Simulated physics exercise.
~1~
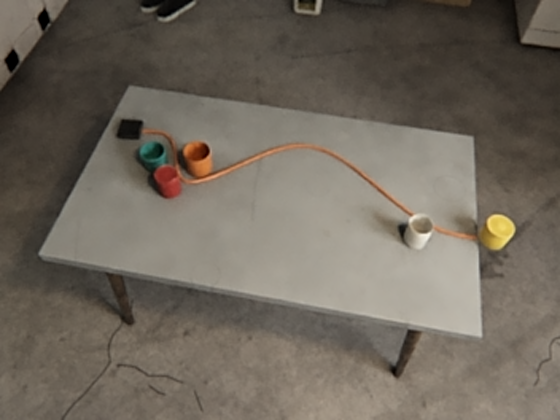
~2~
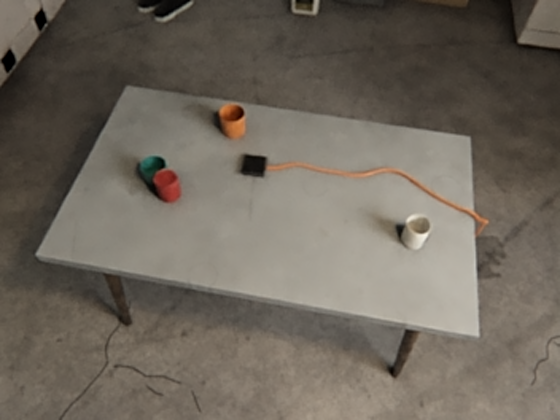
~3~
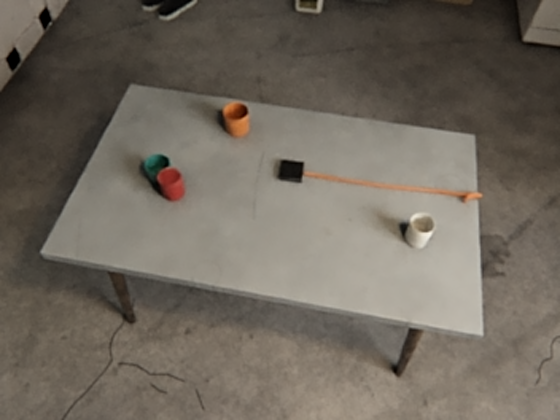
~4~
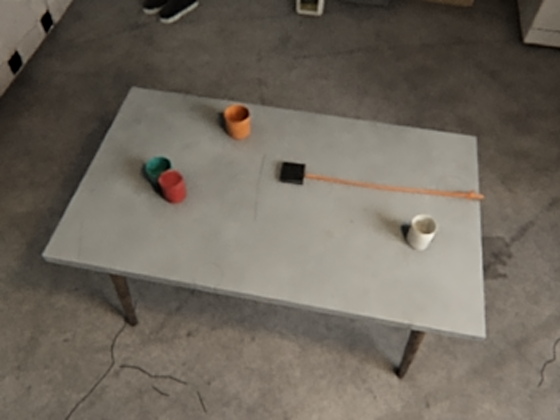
An orange cable winds across a grey table, running from a small black phone-like block at the left, between a teal cup, a red cup and an orange cup, past a white cup to a yellow cup-shaped object at the right edge. The yellow object drops out of sight over that edge, and the cable slides right, drawing the black block well across the table. The orange cup shifts up and to the right, while the red and teal cups barely move. The cable then straightens as the block slides a little farther. Finally, the block rests right of centre, the cable lies taut to the edge, and the white cup stands where it began.
